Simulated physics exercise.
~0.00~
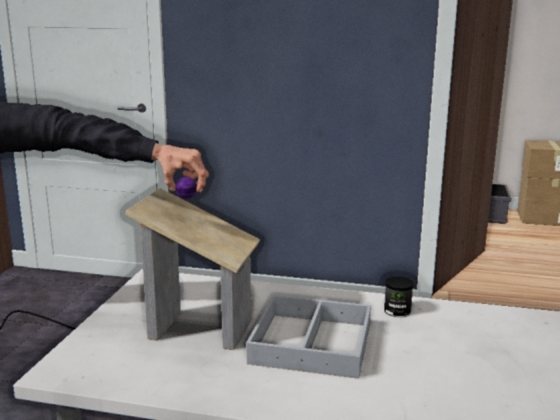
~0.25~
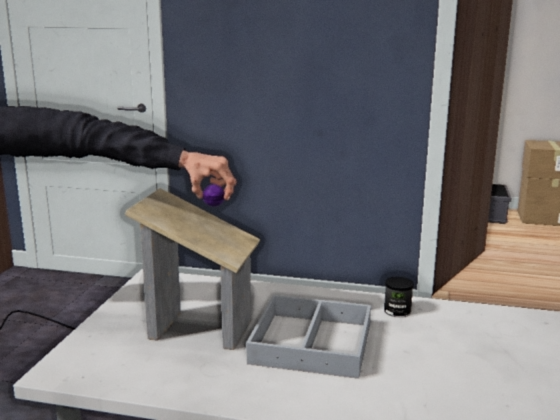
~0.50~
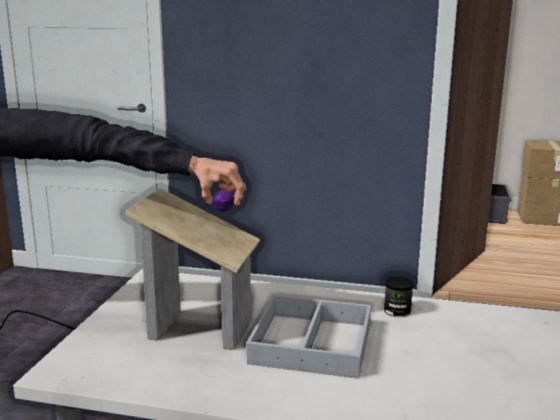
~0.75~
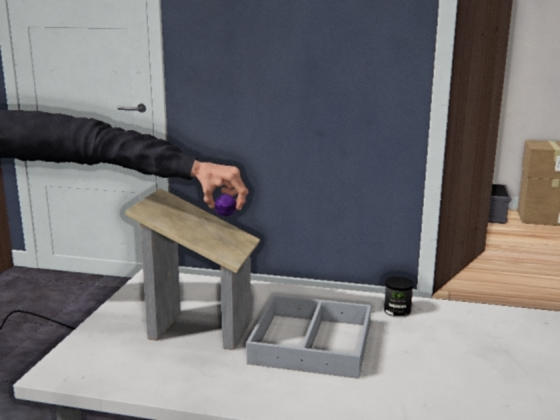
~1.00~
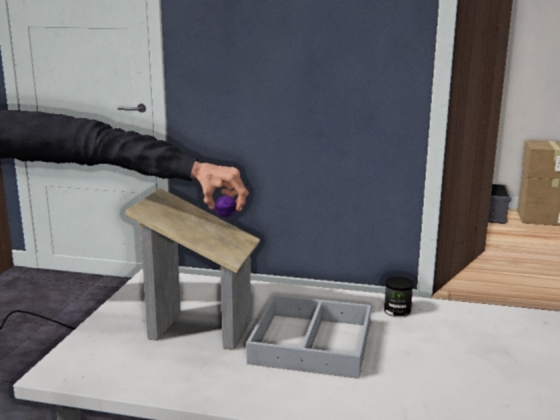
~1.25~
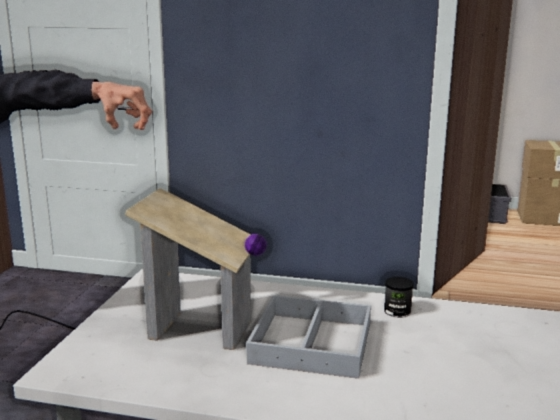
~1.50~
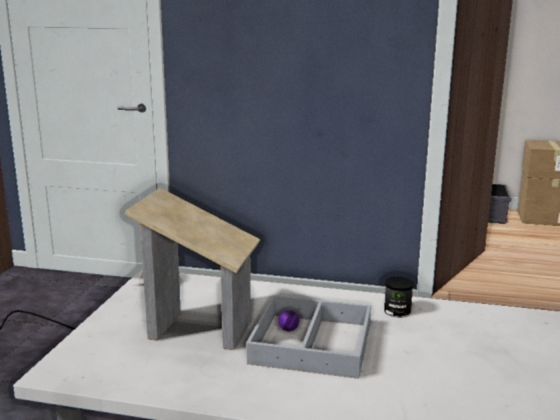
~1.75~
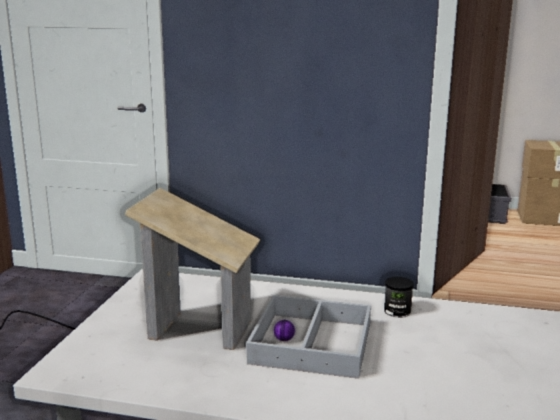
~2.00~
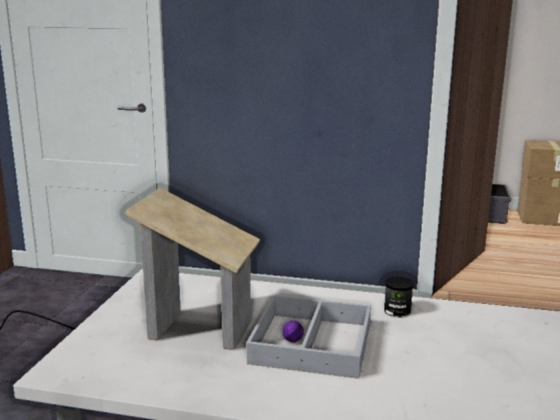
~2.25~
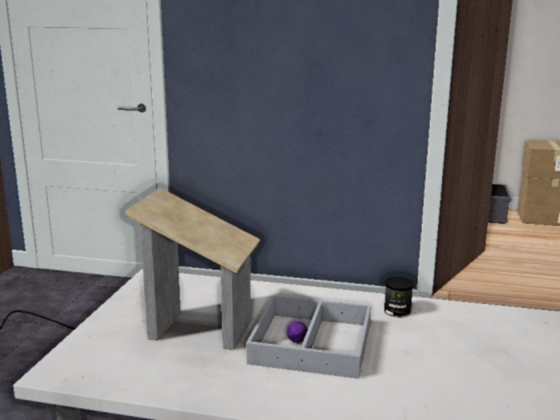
To begin with, a hand in a dark sleeve holds a purple ball above a sloping wooden board propped on grey supports, with a two-bay grey tray and a black tin beside it on a white table. The hand moves the ball right and slightly down, then holds it just over the board. It lets go and draws back to the left as the ball reaches the board's lower end. The ball drops into the tray's nearer bay, beside the board. There it shifts slightly left, then right, and comes to rest near the divider, while the tin stays in place.
